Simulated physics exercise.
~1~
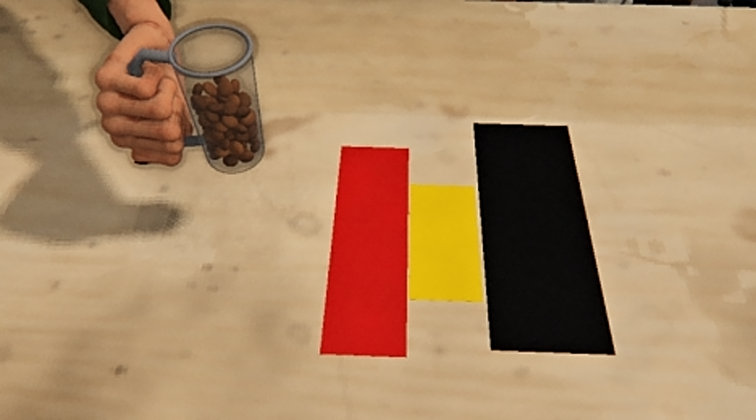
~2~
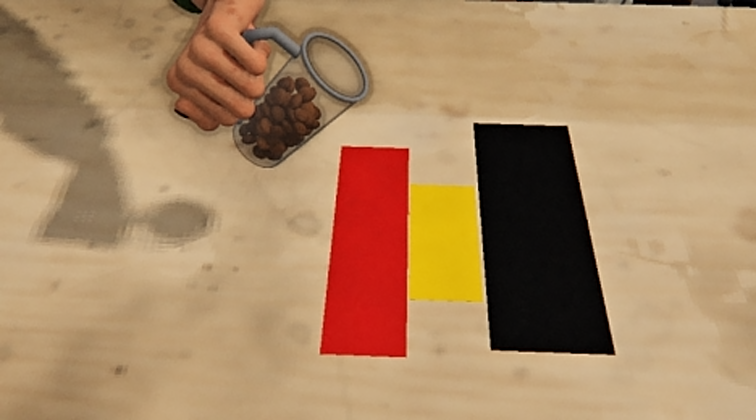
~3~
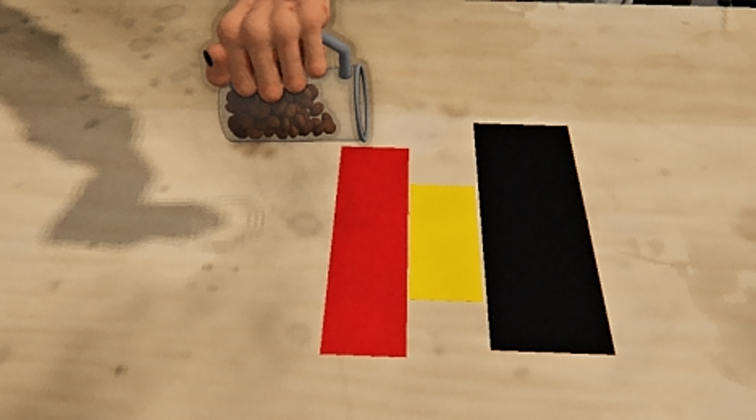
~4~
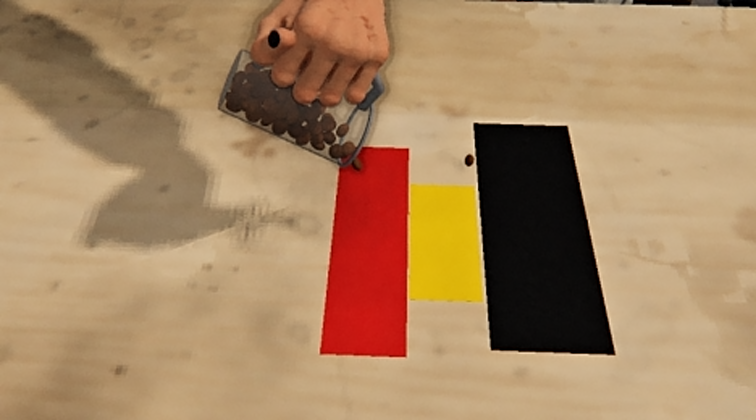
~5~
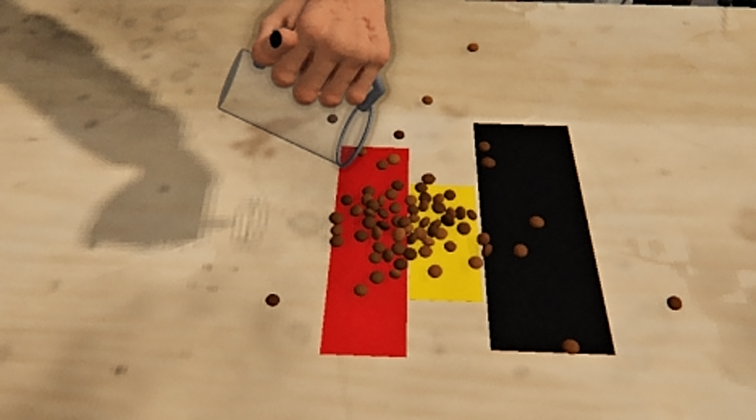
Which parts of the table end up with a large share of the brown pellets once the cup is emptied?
The red mat and the yellow mat each end up with a large share of the pellets. The black mat and the bare wood get only a few.
A pale wooden tabletop is seen from above at a slant, with a red mat on the left, a small yellow mat in the middle and a larger black mat on the right. At the upper left, a hand holds a clear cup with a grey handle, partly filled with brown pellets. The hand carries the cup to the right while tilting it onto its side. It tips further above the red mat, and the first pellets slip out. The cup empties, leaving most pellets clustered across the red and yellow mats, with a few on the black mat and bare wood.
